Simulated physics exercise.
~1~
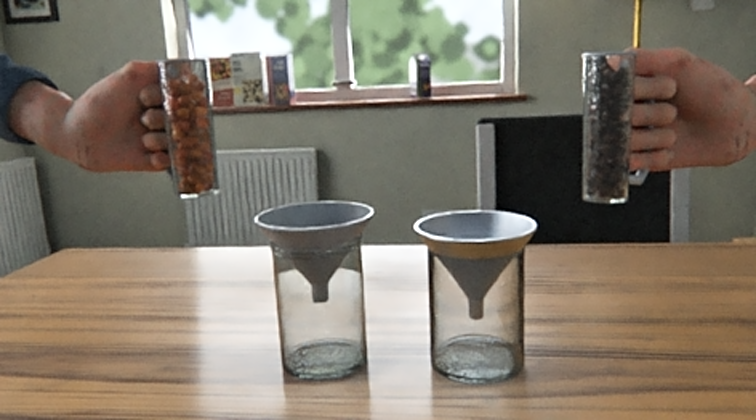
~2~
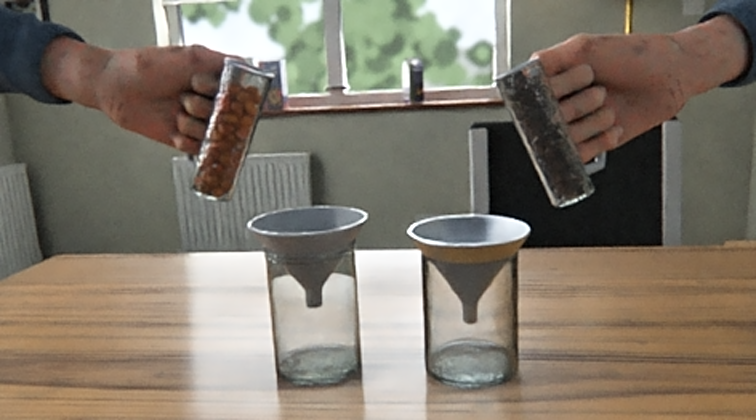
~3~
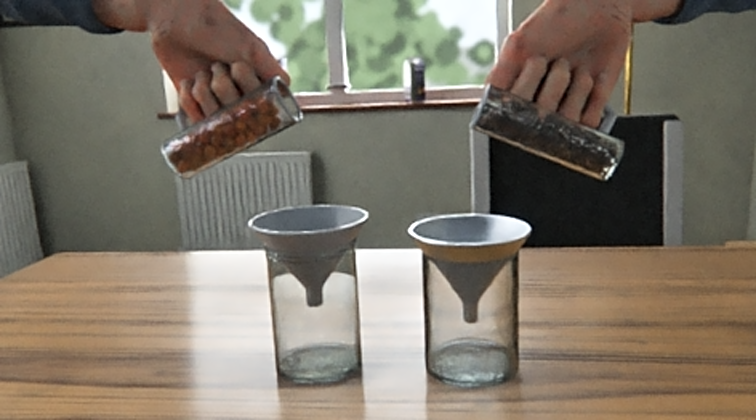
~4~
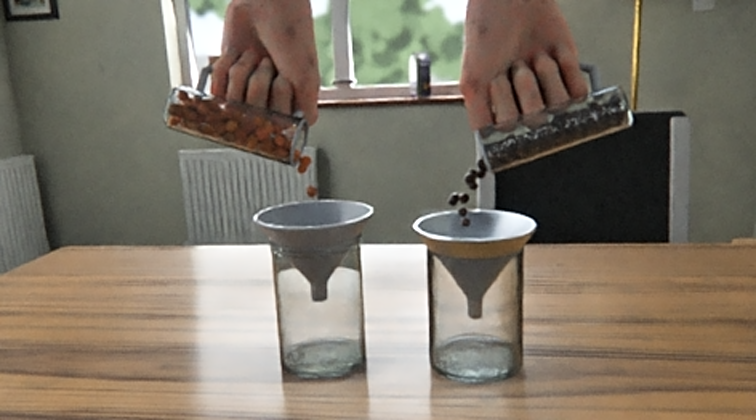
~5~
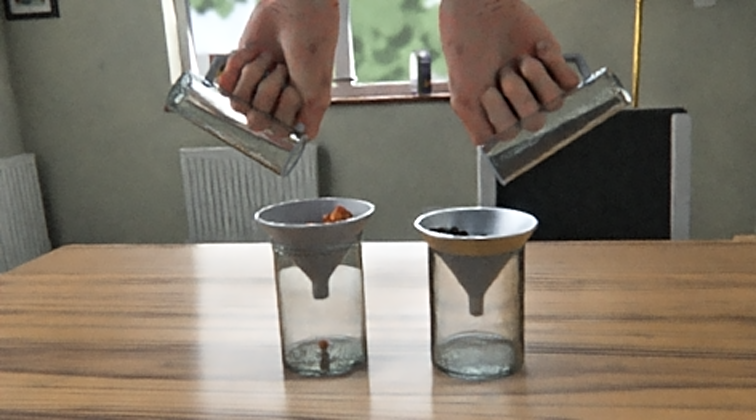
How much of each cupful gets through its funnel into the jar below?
Very little gets through on the left, where just a few brown pieces reach the jar. On the right the black pieces all stay in the funnel and the jar below stays empty.
